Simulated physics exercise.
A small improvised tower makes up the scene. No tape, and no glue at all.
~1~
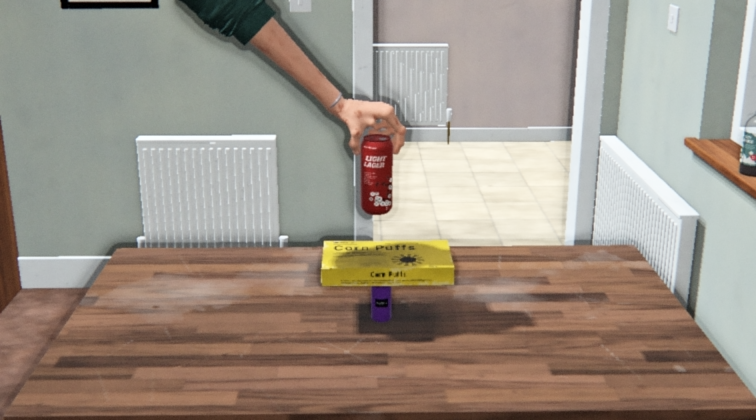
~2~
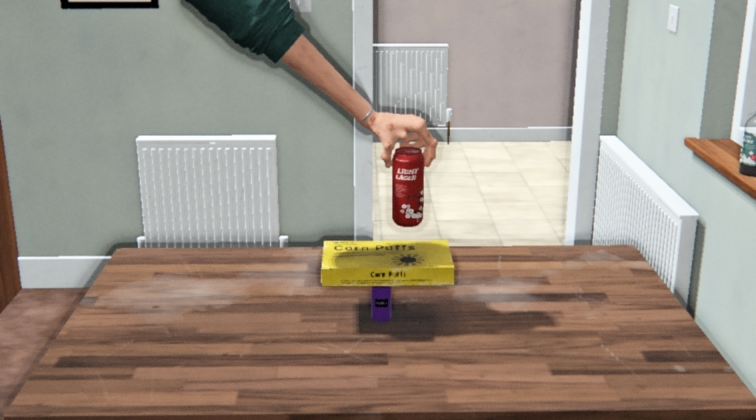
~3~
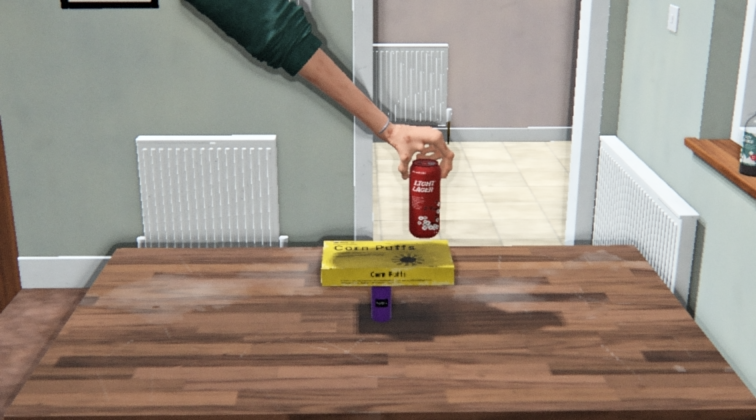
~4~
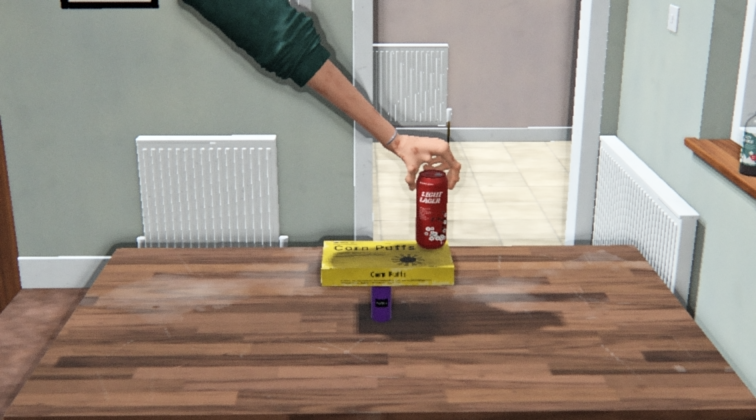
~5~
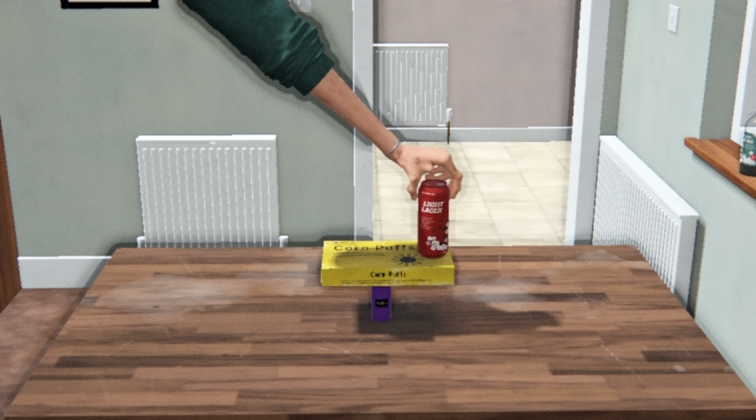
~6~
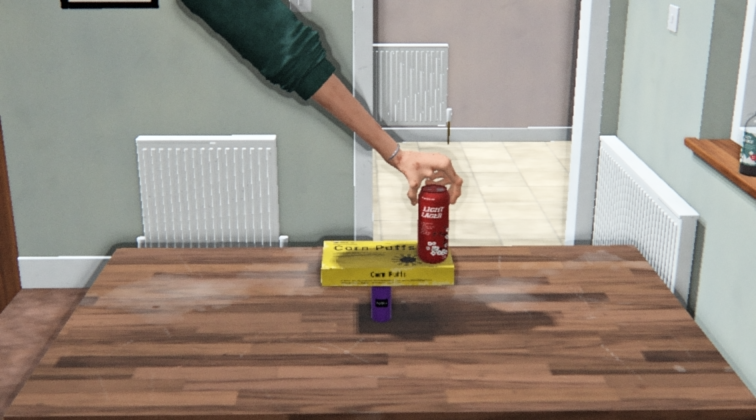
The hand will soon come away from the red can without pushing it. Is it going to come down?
I expect failure here.
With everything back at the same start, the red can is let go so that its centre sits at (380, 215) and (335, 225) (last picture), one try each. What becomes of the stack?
Result of try one: No collapse; result of try two: Collapse.
Then, 0.40 s after the last picture, red can now fallen; yellow packet tipped 48° from how it was.
Then, 0.60 s after the last picture, yellow packet now fallen; purple shaker on its side.
By the end, fallen, purple shaker, red can and yellow packet. The stack gives way.
